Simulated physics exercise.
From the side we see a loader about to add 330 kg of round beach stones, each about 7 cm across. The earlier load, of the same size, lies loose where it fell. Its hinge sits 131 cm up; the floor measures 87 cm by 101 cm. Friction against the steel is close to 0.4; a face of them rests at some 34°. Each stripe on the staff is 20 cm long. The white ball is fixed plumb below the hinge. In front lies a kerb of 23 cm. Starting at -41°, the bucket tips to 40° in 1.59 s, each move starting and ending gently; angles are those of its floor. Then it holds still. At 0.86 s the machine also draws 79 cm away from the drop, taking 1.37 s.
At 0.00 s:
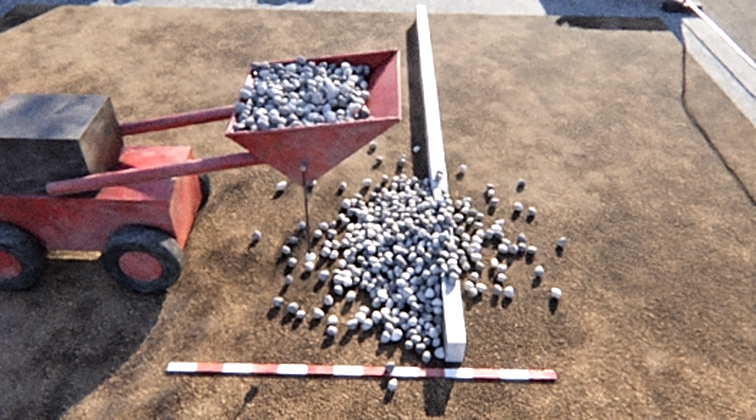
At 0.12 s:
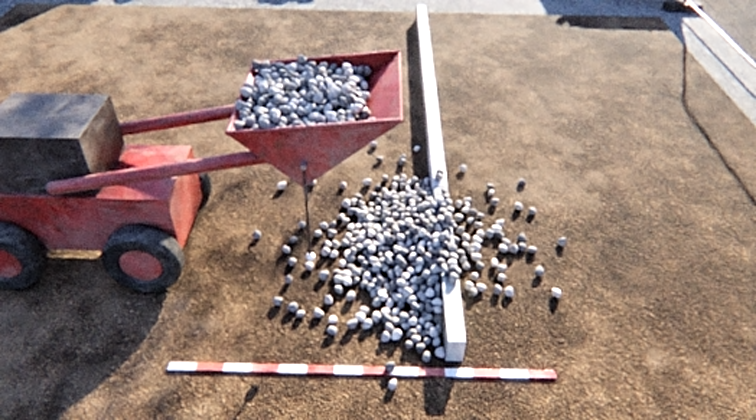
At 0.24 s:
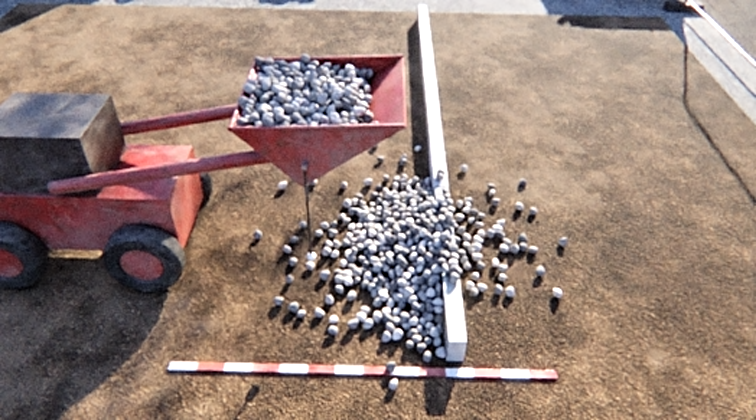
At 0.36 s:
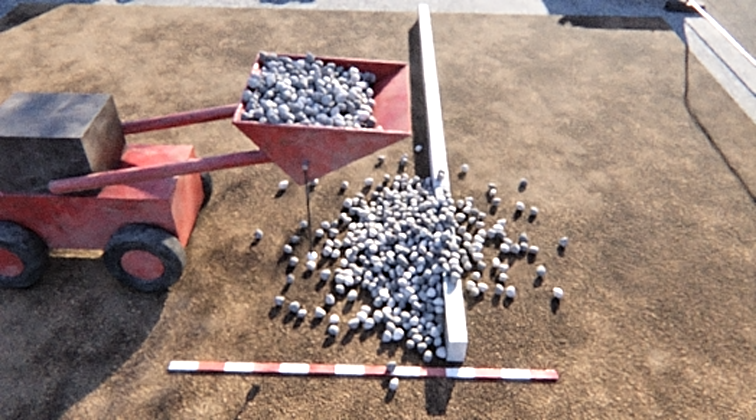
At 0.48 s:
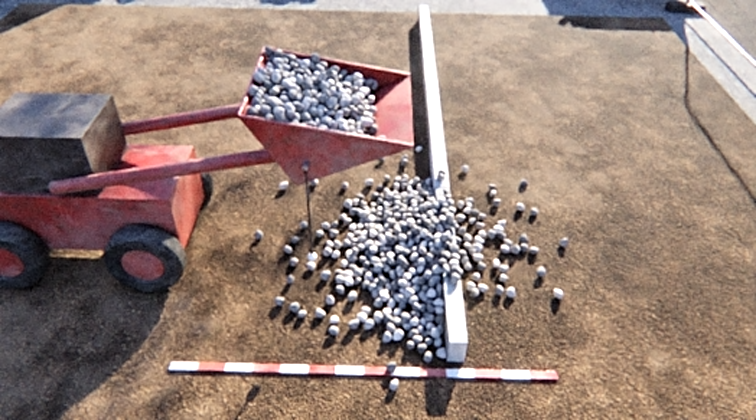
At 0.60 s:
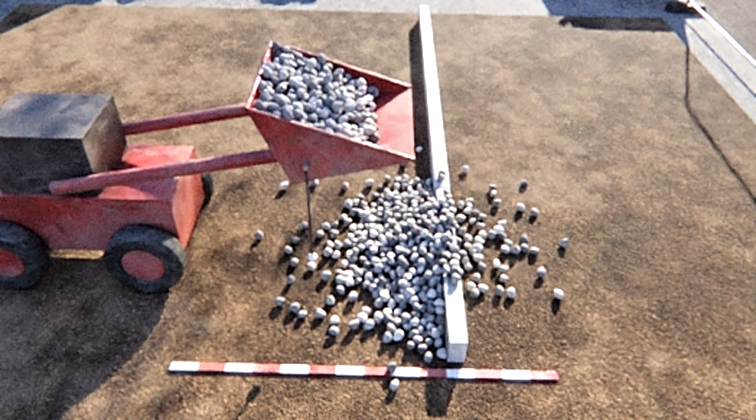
In this clip, a red toy-like loader holds a bucket of rounded grey stones above a loose pile spread across a pale kerb, and the raised bucket gradually tilts down to the right while the pile below stays still.
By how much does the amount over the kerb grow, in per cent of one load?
Some 0 per cent is added.
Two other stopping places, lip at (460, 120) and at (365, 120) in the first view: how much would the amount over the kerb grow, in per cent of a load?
About 20 and 0 per cent.
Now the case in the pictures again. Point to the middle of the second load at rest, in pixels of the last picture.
Their middle is at about (365, 242).
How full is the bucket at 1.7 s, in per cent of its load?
It holds some 10 per cent.
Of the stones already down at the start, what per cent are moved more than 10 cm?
About 10 per cent.
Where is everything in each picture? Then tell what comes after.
In the first frame, the bucket is at -41°, its lip at (400, 119); the top of the load is at (302, 78). The earlier load is highest near (442, 232), 30 cm above ground level, 92 % on this side of the kerb, 9 % over the kerb.
In the second frame, lip at (402, 121), floor tilted -40°, highest stones at (294, 77); the stones move at 0.1 m/s on average.
In the third frame, lip at (406, 126), floor tilted -36°, highest stones at (284, 73); the stones move at 0.1 m/s on average.
In the fourth frame, the bucket is at -30°, its lip at (410, 135); the top of the load is at (277, 68); the stones move at 0.2 m/s on average.
In the fifth frame, lip at (413, 147), floor tilted -23°, highest stones at (272, 67); the stones move at 0.2 m/s on average.
In the sixth frame, the bucket is at -15°, its lip at (414, 160); the top of the load is at (279, 62); the stones move at 0.3 m/s on average.
After 1.2 s the floor is at 27°; in per cent of one load, 95 in the bucket, 97 on this side of the kerb, 9 over the kerb; the foremost stones are at (537, 236).
After 1.7 s the floor is at 40°; in per cent of one load, 10 in the bucket, 181 on this side of the kerb, 9 over the kerb; the foremost stones are at (537, 236).
After 2.7 s the floor is at 40°; in per cent of one load, 0 in the bucket, 191 on this side of the kerb, 9 over the kerb; the foremost stones are at (537, 236).
After 5.2 s the floor is at 40°; in per cent of one load, 0 in the bucket, 191 on this side of the kerb, 9 over the kerb; the foremost stones are at (537, 236). Net gain over the kerb, 0.
